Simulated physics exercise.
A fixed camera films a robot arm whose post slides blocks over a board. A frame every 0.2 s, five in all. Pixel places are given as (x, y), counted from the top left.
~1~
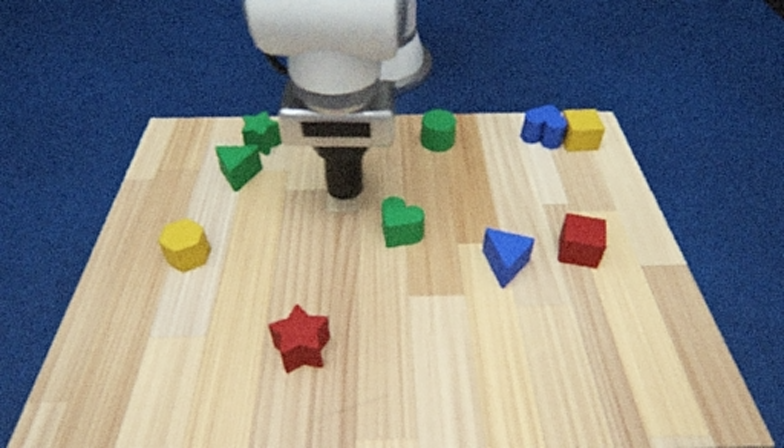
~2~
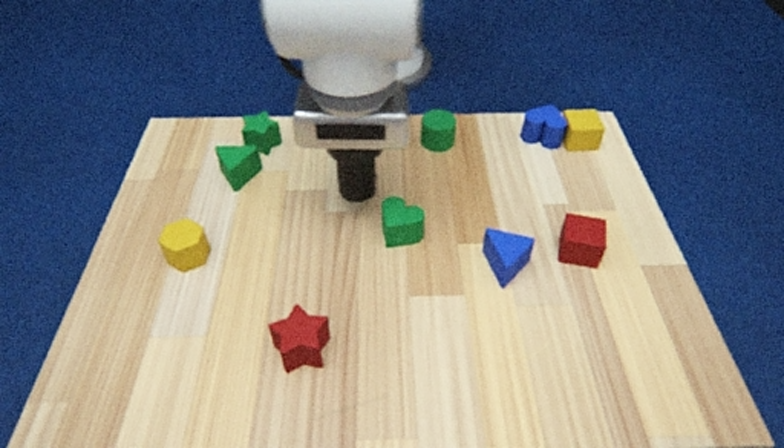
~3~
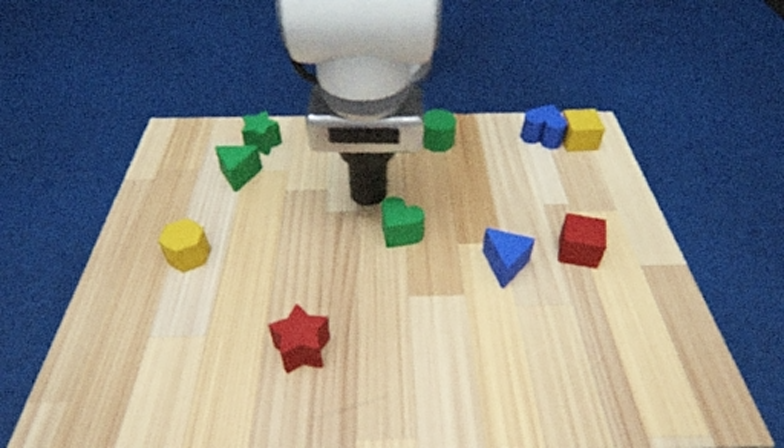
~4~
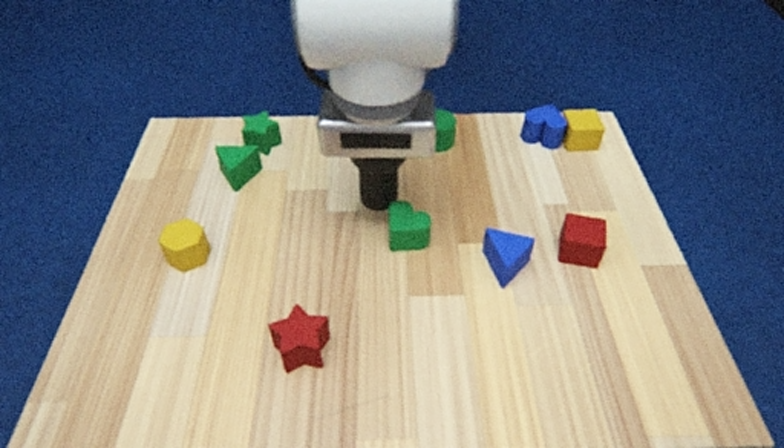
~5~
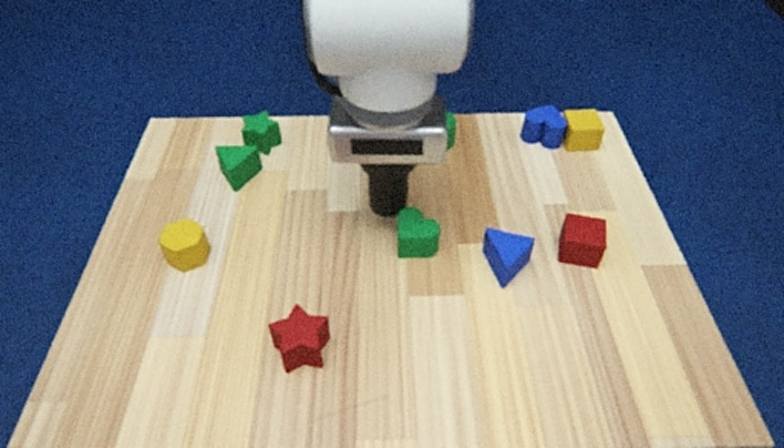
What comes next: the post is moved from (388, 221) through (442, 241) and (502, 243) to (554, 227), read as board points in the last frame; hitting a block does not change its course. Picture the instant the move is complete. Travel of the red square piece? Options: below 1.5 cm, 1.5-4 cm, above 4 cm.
Less than 1.5 cm.
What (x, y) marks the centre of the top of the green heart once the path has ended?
It sits at (456, 251).
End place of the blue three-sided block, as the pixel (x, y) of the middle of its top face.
It should be at (535, 244) by then.
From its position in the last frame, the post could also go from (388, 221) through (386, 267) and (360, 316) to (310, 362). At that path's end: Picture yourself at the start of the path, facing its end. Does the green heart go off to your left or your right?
Picture yourself facing from the start of the path to its end: The green heart moves off to your left.
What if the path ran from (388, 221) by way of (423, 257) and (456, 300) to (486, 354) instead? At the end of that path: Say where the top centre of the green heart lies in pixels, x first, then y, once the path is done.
It ends at (544, 342).
What follows on the original path. One third of the way, post at (446, 225); green heart at (450, 250), turned 70° clockwise.
Two thirds of the way, post at (506, 227); green heart at (456, 251), turned 90° clockwise; blue three-sided block at (529, 245), turned 65° clockwise.
At the end, post at (559, 211); green heart at (456, 251), turned 90° clockwise; blue three-sided block at (535, 244), turned 85° clockwise; red square piece at (593, 228), turned 25° clockwise.
